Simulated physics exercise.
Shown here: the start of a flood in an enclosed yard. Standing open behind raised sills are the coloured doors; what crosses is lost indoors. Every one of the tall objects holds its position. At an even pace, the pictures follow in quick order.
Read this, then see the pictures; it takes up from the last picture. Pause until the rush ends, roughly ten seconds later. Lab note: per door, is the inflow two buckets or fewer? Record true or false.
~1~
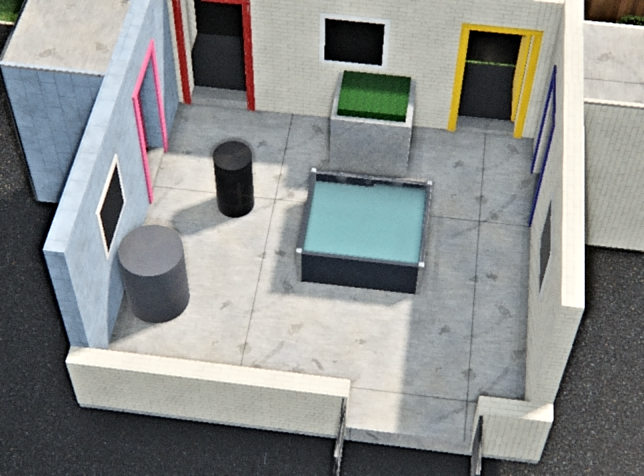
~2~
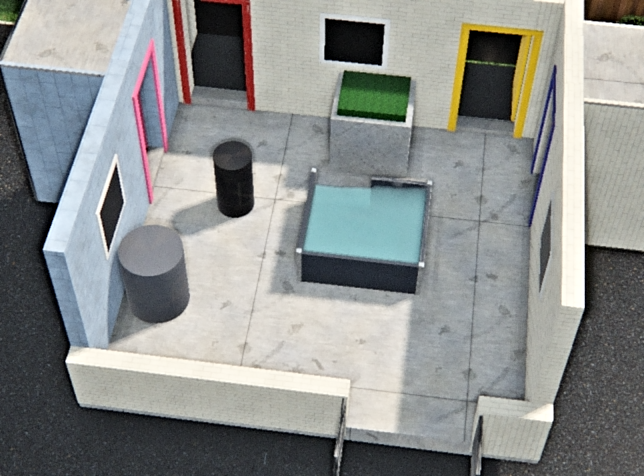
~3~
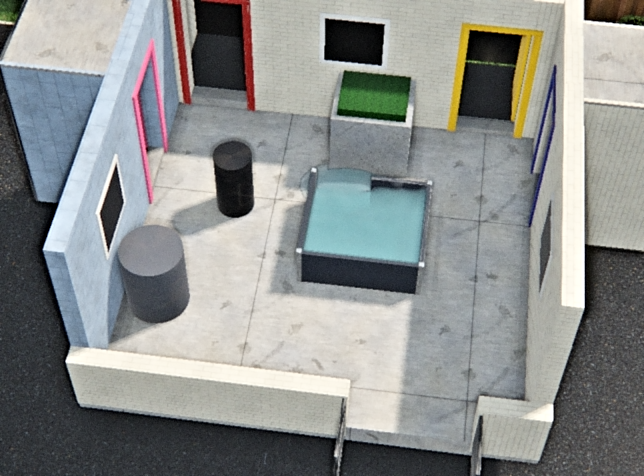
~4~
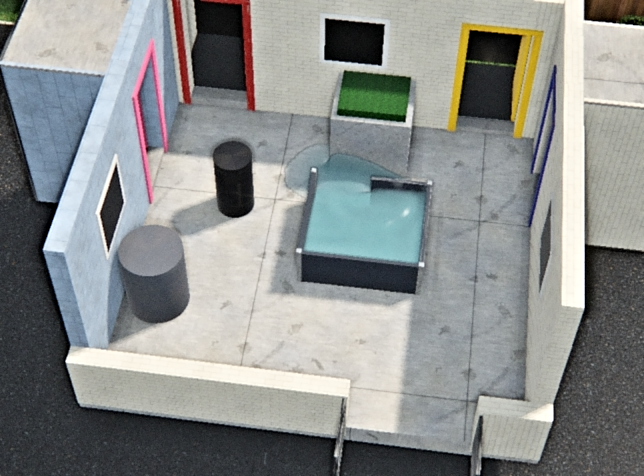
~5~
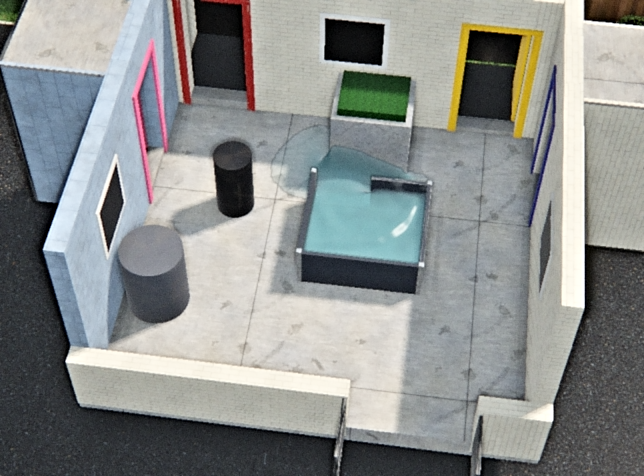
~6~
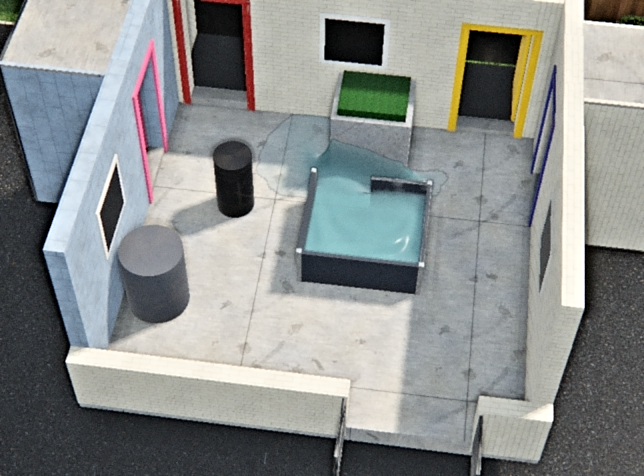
Yellow door true; blue door false; red door true; pink door true.
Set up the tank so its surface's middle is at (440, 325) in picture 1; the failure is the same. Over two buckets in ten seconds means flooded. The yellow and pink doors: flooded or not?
My guess: The yellow door gets past it, while the pink door stays short of it.
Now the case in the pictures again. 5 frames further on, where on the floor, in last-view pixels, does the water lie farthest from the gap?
Somewhere around (191, 105).
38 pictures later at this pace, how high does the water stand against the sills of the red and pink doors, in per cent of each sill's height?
First around 60 percent, second around 70 percent.
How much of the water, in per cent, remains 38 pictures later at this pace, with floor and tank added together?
Roughly 90 per cent.
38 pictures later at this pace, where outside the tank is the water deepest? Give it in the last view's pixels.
Somewhere near (129, 280), I think.
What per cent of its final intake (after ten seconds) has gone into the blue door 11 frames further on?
Some 20 per cent.
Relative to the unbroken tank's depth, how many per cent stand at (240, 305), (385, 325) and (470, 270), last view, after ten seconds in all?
The three come to near 4, 6 and 4 per cent respectively.
A moment on, water covers 25 % of the floor; the yellow door not reached, the blue door not reached, the red door wet at the sill, nothing in, the pink door not reached.
Next, water covers 35 % of the floor; the yellow door wet at the sill, nothing in, the blue door over two buckets in, the red door wet at the sill, nothing in, the pink door wet at the sill, nothing in.
Then, water covers 50 % of the floor; the yellow door wet at the sill, nothing in, the blue door over two buckets in, the red door under two buckets in, the pink door under two buckets in.
Later, water covers 70 % of the floor; the yellow door wet at the sill, nothing in, the blue door far over two buckets in, the red door under two buckets in, the pink door under two buckets in.
In the end, water covers 95 % of the floor; the yellow door wet at the sill, nothing in, the blue door far over two buckets in, the red door under two buckets in, the pink door under two buckets in.
